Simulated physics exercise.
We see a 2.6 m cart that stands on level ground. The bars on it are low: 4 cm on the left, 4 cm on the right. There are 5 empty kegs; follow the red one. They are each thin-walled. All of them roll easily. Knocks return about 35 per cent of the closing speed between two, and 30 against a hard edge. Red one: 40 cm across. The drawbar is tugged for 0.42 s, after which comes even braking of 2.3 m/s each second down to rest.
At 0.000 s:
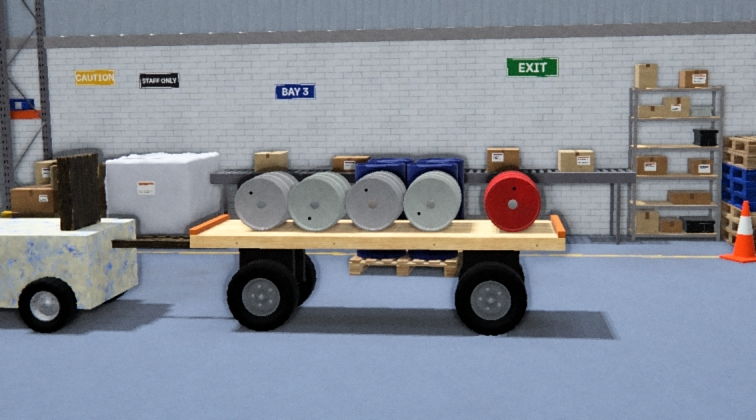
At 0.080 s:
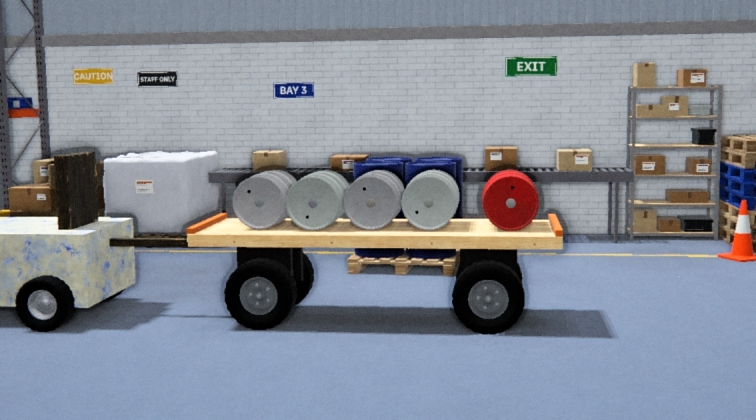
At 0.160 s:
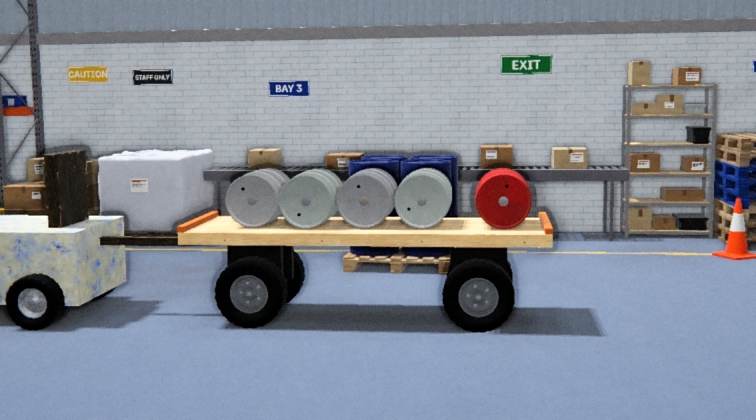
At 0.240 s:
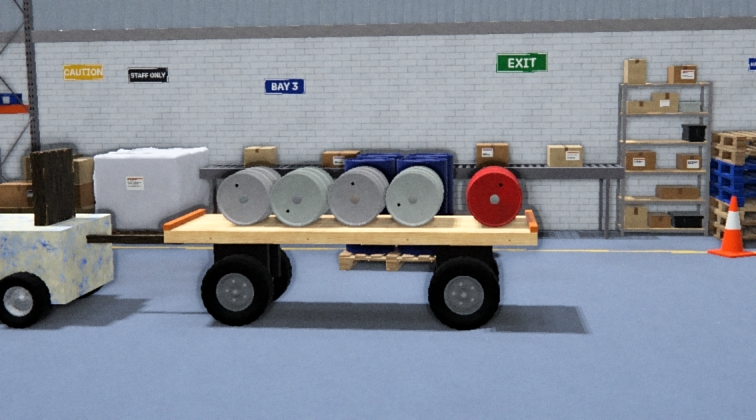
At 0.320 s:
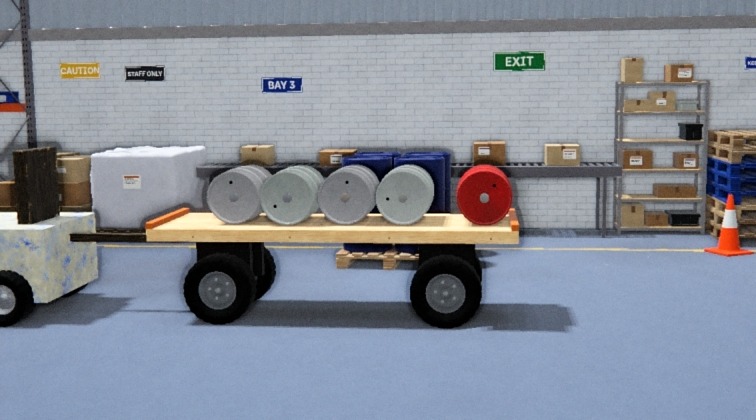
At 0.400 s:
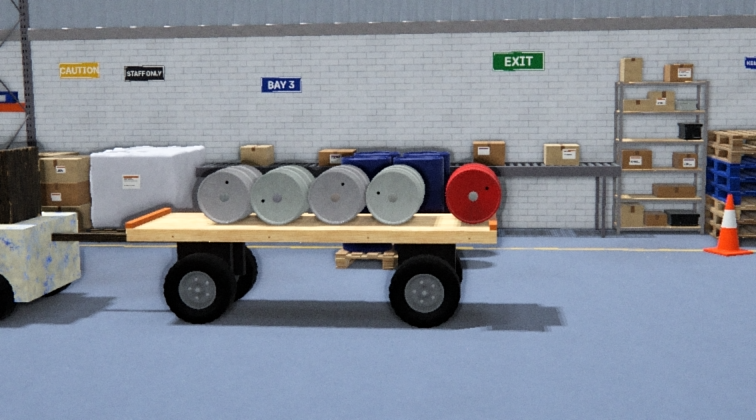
A flat wooden cart carrying four grey drums and a red one starts moving left through a warehouse, drawn by a pale, mottled vehicle, and gathers speed. As it goes, the drums roll toward the deck's right end, the red one leading up to the low orange bar there.
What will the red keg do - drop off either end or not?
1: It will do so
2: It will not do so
Option 1: It will do so.
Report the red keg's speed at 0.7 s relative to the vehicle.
0.5 m/s or so.
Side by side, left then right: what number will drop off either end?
Result (left / right): 0 / 1.
By 0.7 s, red is over the right bar and falling; 1 over a bar so far.
By 0.9 s, red is over the right bar and falling; 1 over a bar so far.
Finally (5.3 s), red is over the right bar and down; 1 over a bar so far.
